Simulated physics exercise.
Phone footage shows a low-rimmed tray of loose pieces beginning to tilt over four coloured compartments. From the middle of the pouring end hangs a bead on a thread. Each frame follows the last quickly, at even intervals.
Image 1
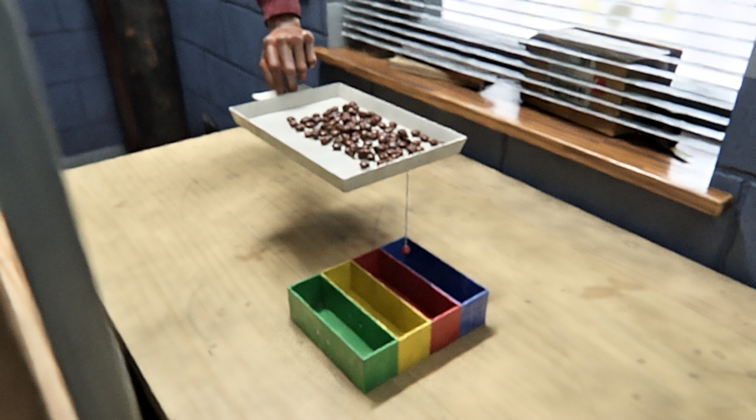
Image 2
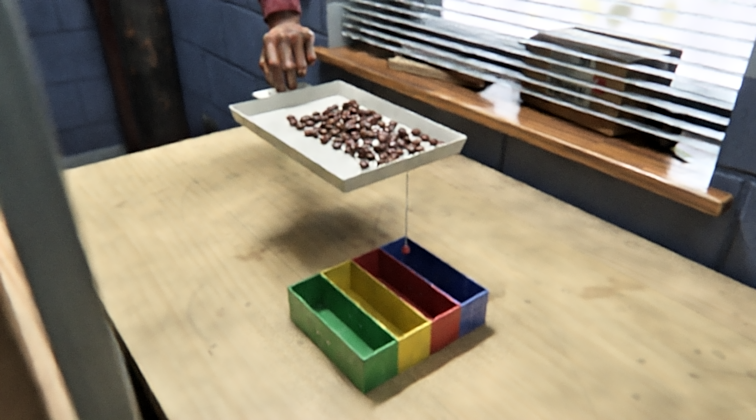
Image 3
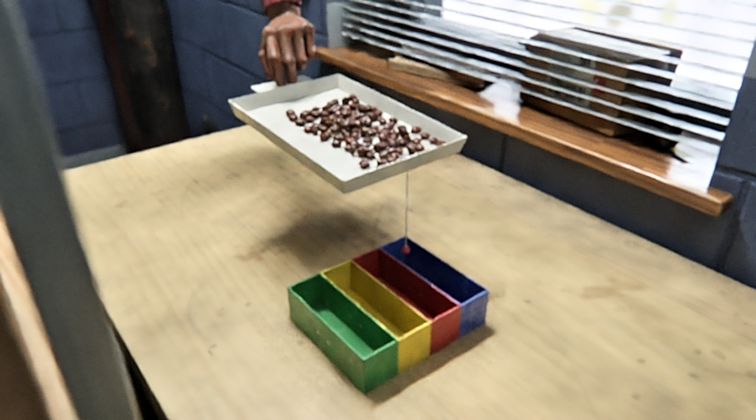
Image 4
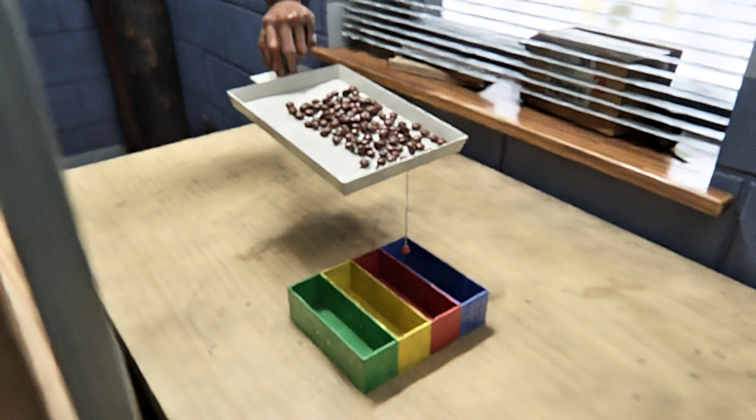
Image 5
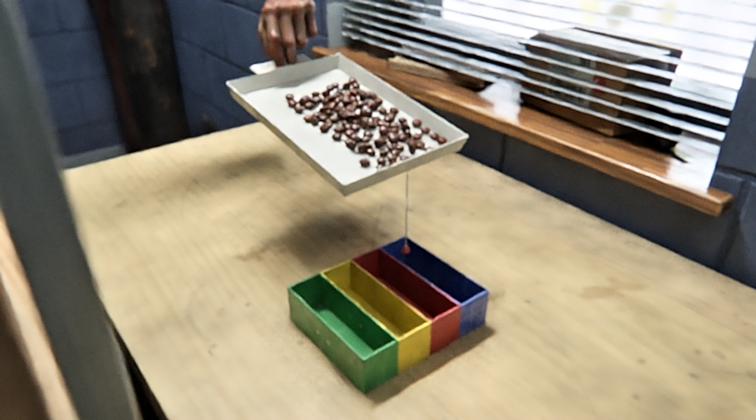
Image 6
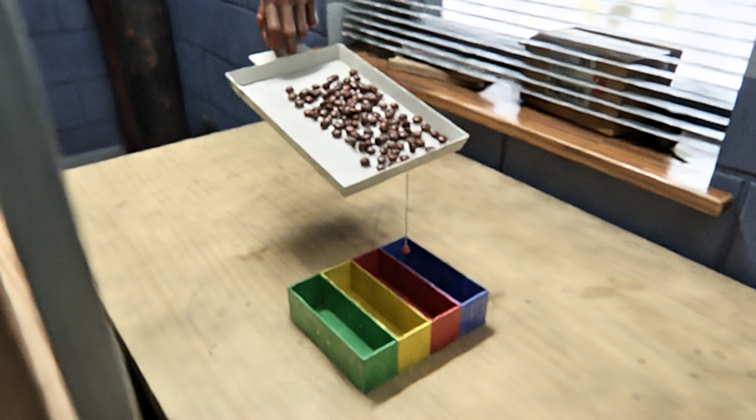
A hand held a pale tray of small brown pieces above green, yellow, red and blue compartments, then raised its end of the tray, slanting it a little while the bead on its thread hung still.
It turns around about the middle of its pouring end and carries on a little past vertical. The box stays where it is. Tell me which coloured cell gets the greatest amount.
The greatest amount goes to the yellow cell.
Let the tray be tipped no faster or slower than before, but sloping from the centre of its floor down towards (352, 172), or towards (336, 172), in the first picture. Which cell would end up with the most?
Try 1 - that yellow cell; try 2 - yellow.
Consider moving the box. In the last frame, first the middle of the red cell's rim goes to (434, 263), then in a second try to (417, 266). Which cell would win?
At the first place green, at the second the green one.
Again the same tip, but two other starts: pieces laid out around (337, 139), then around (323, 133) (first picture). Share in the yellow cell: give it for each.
In order, 50 % then 50 %.
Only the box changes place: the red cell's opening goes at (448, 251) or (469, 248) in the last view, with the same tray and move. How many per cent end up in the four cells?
Result: 40 % and 30 %.
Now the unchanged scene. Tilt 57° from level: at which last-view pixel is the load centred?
The middle of the pieces lands at roughly (386, 156).
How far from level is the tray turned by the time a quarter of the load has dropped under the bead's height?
Around 95°, give or take.
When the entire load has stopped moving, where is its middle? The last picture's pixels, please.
Somewhere around (386, 329) in the last picture.
Shortly afterwards, tray tipped steeply; the whole lot on the tray.
Next, tray tipped right over; near half on the tray; a little in the yellow cell; a little in the red cell; a little in the green cell; only a few in the blue cell; near a quarter falling or outside the box.
Some moments later, tray tipped past a quarter turn; near half in the yellow cell; near a quarter in the red cell; a little in the green cell; a little in the blue cell; only a few falling or outside the box.
In the end, tray tipped past a quarter turn; near half in the yellow cell; near a quarter in the red cell; a little in the green cell; a little in the blue cell; only a few outside the box.
